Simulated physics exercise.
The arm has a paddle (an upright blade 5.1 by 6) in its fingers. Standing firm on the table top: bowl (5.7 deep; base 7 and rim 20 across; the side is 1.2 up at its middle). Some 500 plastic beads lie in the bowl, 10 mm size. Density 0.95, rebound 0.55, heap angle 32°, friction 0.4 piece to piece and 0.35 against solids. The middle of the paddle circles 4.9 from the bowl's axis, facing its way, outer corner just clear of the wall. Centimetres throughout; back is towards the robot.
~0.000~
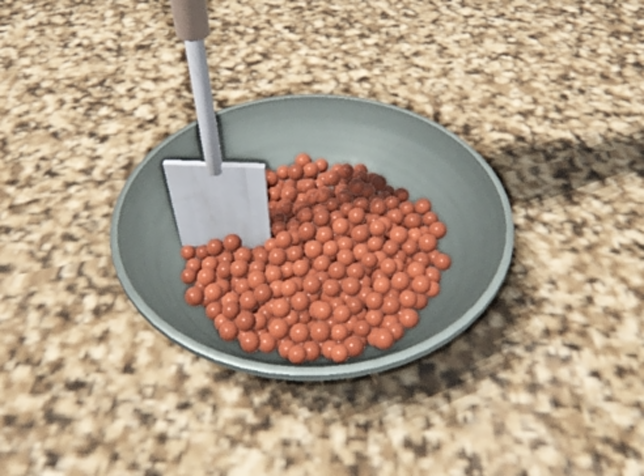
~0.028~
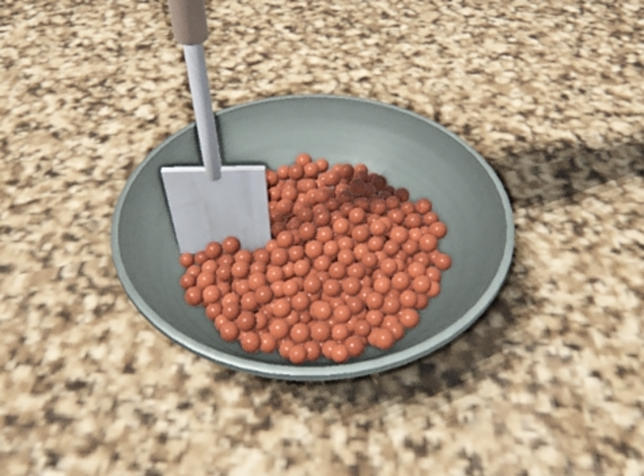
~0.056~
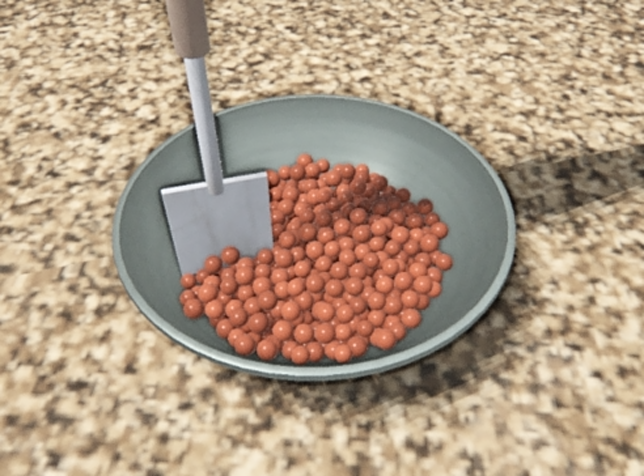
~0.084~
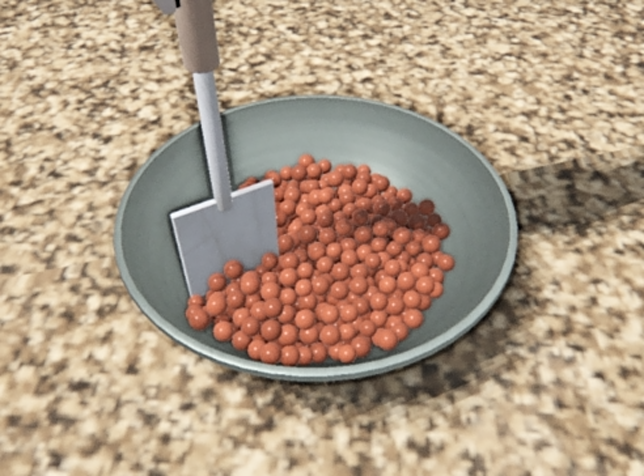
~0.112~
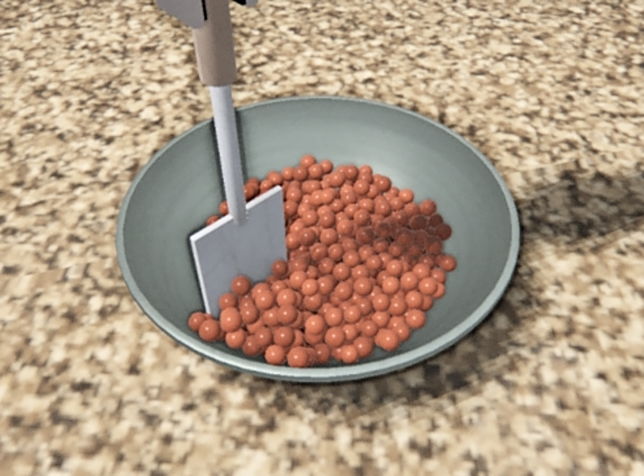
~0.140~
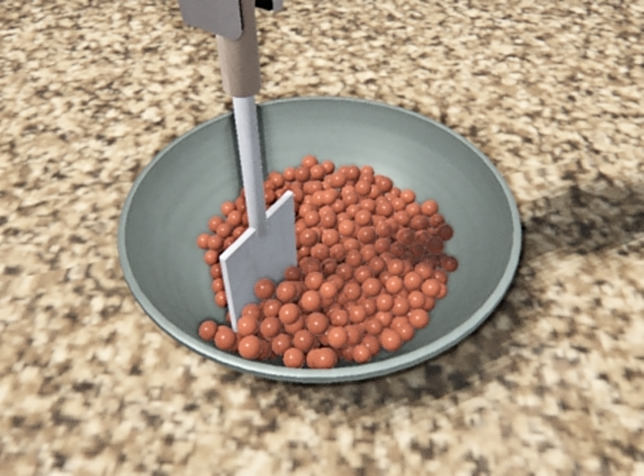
A flat paddle sweeps toward the viewer through reddish beads in a grey-green bowl, turning edgewise.
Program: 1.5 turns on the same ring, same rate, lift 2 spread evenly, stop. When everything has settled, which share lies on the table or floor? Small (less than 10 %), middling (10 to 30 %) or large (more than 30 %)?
Share on the table or floor: Small (less than 10 %).
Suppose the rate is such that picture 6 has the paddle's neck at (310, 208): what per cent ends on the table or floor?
Some 15 per cent.
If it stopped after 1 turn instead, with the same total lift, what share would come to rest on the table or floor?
In that case some 0 per cent.
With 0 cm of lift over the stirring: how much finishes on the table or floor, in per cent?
About 15 per cent.
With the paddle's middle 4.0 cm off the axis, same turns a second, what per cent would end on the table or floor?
It would be near 5 per cent.
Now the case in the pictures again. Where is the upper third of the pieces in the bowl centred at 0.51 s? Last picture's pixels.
At about (340, 179).
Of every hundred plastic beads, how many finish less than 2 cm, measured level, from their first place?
Some 55 per cent.
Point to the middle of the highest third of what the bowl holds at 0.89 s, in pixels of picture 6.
At about (305, 236).
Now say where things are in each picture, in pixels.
In the first frame, paddle neck at (210, 140), 0° round; upper third of the load around (323, 242), from x 190 to 445, top at y 160; 501 in the bowl.
In the second frame, paddle neck at (209, 144), 5° round; upper third of the load around (323, 243), from x 190 to 445, top at y 160.
In the third frame, paddle neck at (211, 158), 18° round; upper third of the load around (323, 249), from x 190 to 445, top at y 160.
In the fourth frame, paddle neck at (219, 173), 32° round; upper third of the load around (324, 253), from x 195 to 445, top at y 165.
In the fifth frame, paddle neck at (234, 187), 46° round; upper third of the load around (326, 256), from x 200 to 450, top at y 165.
In the sixth frame, paddle neck at (255, 198), 60° round; upper third of the load around (329, 260), from x 205 to 450, top at y 165; 501 in the bowl.
By 0.51 s, 248° round, highest piece 8 above the table; 493 in the bowl, 4 on the table or floor, 4 in flight or on the tool.
By 0.89 s, 76° round, highest piece 5 above the table; 487 in the bowl, 14 on the table or floor.
By 1.27 s, 180° round, highest piece 4 above the table; 487 in the bowl, 14 on the table or floor.
By 1.97 s, 180° round, highest piece 4 above the table; 487 in the bowl, 14 on the table or floor.
Final count, 487 in the bowl, 14 on the table or floor. That is 3 % on the table or floor.
